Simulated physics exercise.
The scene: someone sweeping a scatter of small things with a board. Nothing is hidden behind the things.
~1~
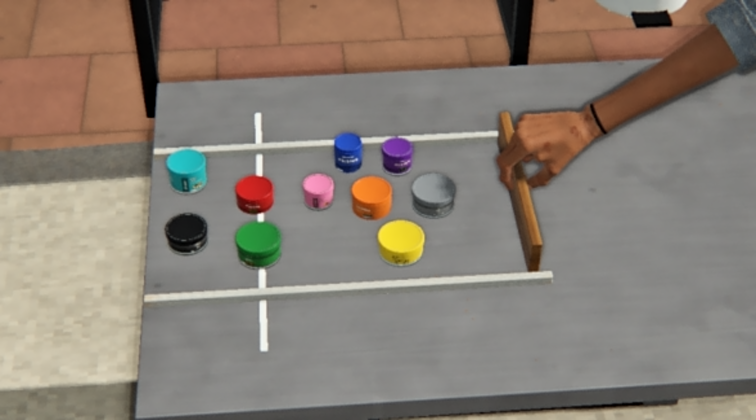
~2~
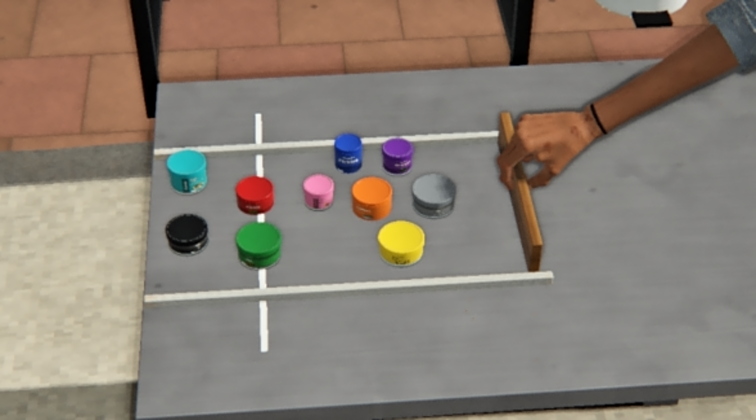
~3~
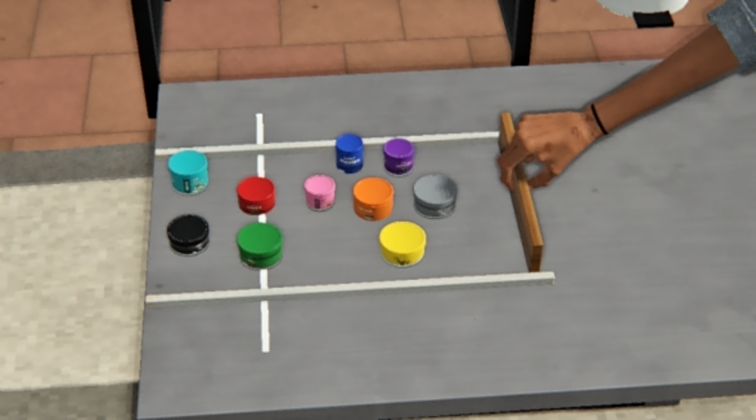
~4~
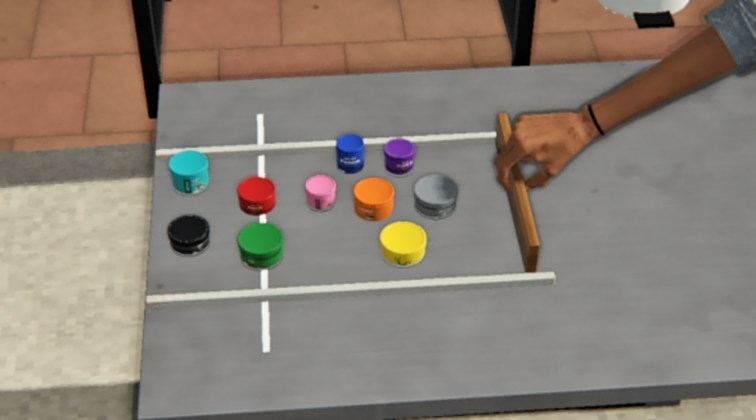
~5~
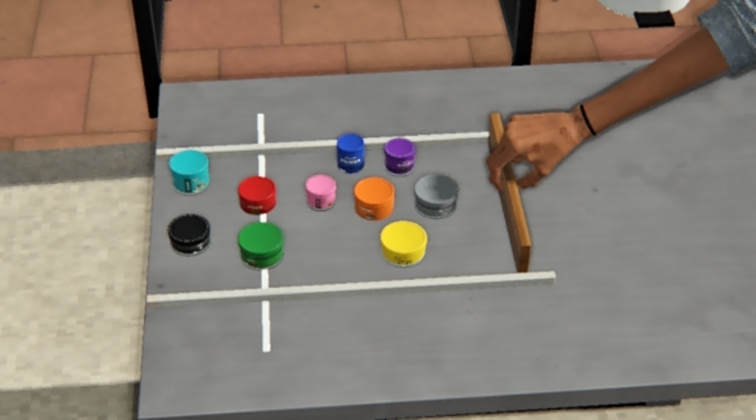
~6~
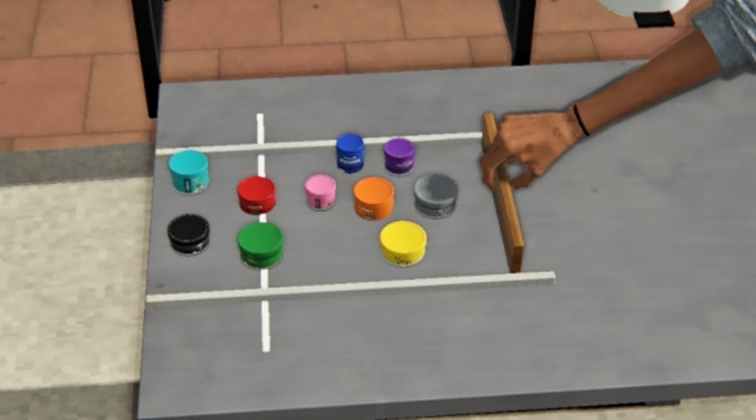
A hand slides a wooden board slightly left toward colourful pots that stay still.
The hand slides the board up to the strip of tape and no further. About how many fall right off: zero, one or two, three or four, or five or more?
Outcome: The number that fall off is zero.
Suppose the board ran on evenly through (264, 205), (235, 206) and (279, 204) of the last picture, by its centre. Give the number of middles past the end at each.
Past the end: 0, 1 and 0.
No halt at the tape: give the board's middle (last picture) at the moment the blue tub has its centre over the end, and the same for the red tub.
For the blue tub at (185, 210), for the red tub at (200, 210).
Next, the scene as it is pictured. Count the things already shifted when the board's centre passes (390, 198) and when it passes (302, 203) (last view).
First 6, then 8.
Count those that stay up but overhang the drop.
1 of them.
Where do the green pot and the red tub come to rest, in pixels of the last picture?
The green pot at (196, 252), the red tub at (214, 194).
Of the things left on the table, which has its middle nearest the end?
Foremost is the black pot.
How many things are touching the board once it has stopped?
4 of them.
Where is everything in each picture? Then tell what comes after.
The first frame shows turquoise pot (187, 172); black pot (187, 235); red tub (255, 195); board (518, 190); tape (261, 221).
The second frame shows black pot (187, 235); yellow pot (401, 244).
The third frame shows red tub (256, 196); orange tub (373, 200).
The fourth frame shows turquoise pot (189, 173); green pot (261, 247).
The fifth frame shows black pot (190, 235); grey pot (436, 197).
The sixth frame shows turquoise pot (189, 172); black pot (189, 235); red tub (257, 196); board (501, 192); tape (263, 221).
Soon after, none off yet; turquoise pot at rest near (189, 172); black pot at rest near (189, 235); red tub at rest near (257, 196).
After that, none off yet; turquoise pot at rest near (189, 172); black pot at rest near (189, 235); red tub moving near (251, 195).
In the end, the number that fall off is zero.
